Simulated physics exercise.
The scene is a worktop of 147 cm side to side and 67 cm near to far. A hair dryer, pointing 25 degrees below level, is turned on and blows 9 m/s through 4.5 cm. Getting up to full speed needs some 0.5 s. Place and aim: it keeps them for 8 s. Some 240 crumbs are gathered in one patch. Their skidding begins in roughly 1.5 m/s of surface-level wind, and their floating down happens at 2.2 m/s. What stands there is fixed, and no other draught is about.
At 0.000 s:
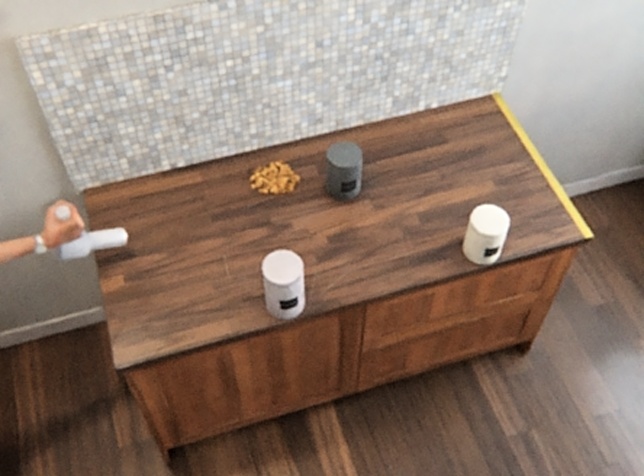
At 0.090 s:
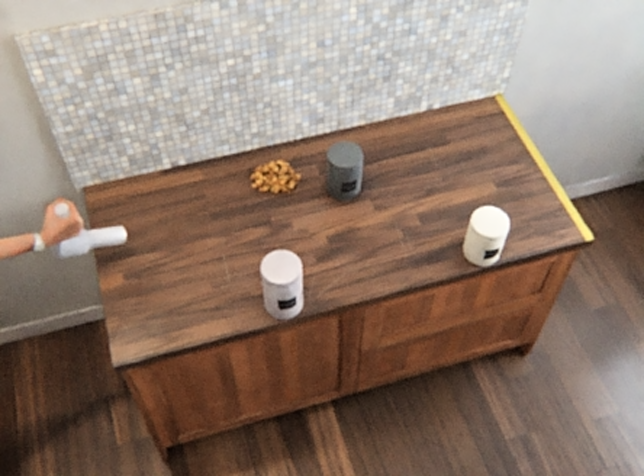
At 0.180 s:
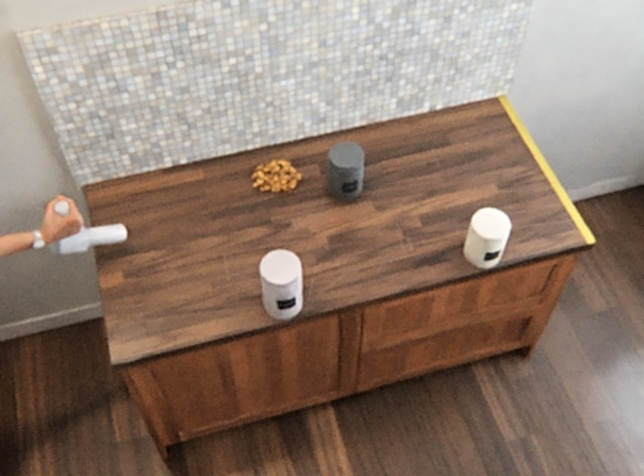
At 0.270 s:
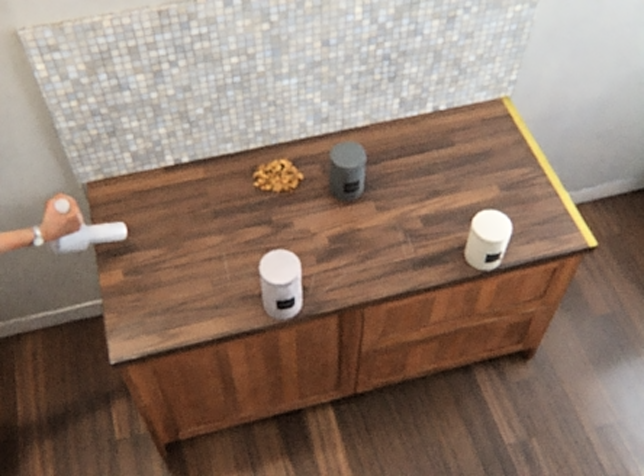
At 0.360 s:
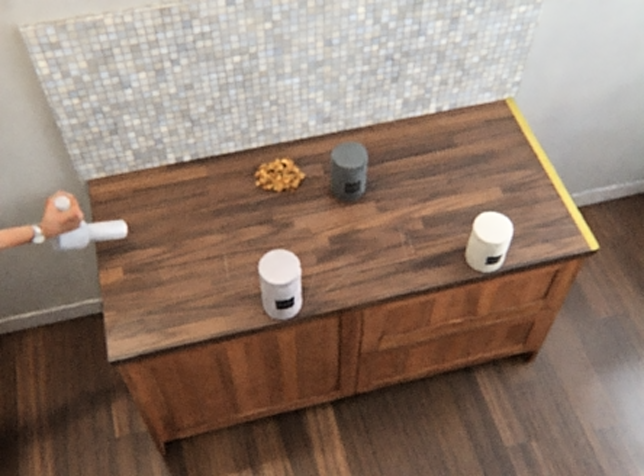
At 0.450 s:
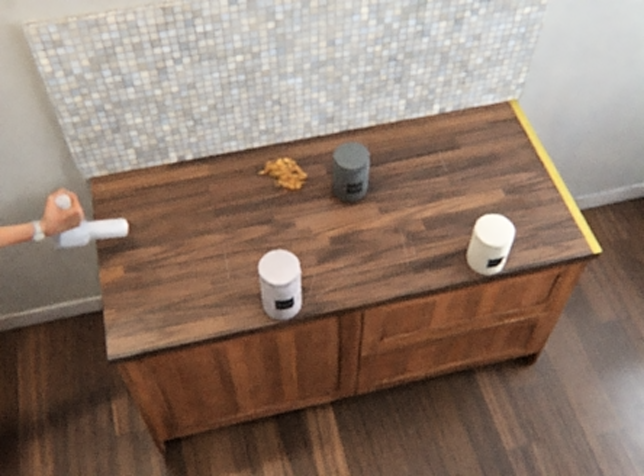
In this clip, a hand at the left holds a white hair dryer toward a wooden worktop with three lidded jars and a patch of golden-brown crumbs, which stays still at first, then shifts slightly to the right.
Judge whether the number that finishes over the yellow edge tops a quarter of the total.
The loss over that edge exceeds a quarter.
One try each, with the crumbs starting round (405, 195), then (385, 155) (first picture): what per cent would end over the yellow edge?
In turn: 0 per cent, 30 per cent.
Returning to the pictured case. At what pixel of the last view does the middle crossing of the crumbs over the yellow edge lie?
Close to pixel (521, 110).
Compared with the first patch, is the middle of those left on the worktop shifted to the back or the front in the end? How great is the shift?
It has shifted to the far side, by around 5 cm.
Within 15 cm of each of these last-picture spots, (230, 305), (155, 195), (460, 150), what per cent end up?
Estimates in listed order: 0 %; 0 %; 15 %.
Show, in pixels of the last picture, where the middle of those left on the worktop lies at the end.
Near (454, 137).
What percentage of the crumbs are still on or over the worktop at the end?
Roughly 20 in a hundred.
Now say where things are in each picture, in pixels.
In the first picture, the middle of the crumbs is near (278, 179), none has stirred yet and the mouth of the hair dryer is at (123, 237).
In the second picture, the middle of the crumbs is near (279, 178), none has stirred yet and the yellow edge is centred on (544, 161).
In the third picture, the middle of the crumbs is near (280, 177), none has stirred yet, the top of a jar is at (346, 154) and the top of a jar is at (280, 267).
In the fourth picture, the middle of the crumbs is near (282, 177) and none has stirred yet.
In the fifth picture, the middle of the crumbs is near (283, 176) and none has stirred yet.
In the sixth picture, the middle of the crumbs is near (287, 173), the farthest in sight from the hair dryer is at (305, 176) and about 30 % have left their places.
After 1.6 s, 60 % are on the move or not yet settled, 46 % are over the yellow edge; the middle of those still in play is near (470, 126).
After 2.6 s, 32 % are on the move or not yet settled, 67 % are over the yellow edge; the middle of those still in play is near (461, 131).
After 4.4 s, 23 % are on the move or not yet settled, 76 % are over the yellow edge; the middle of those still in play is near (459, 134).
After 8.0 s, at the end, 80 % are over the yellow edge; the middle of those still in play is near (454, 137).
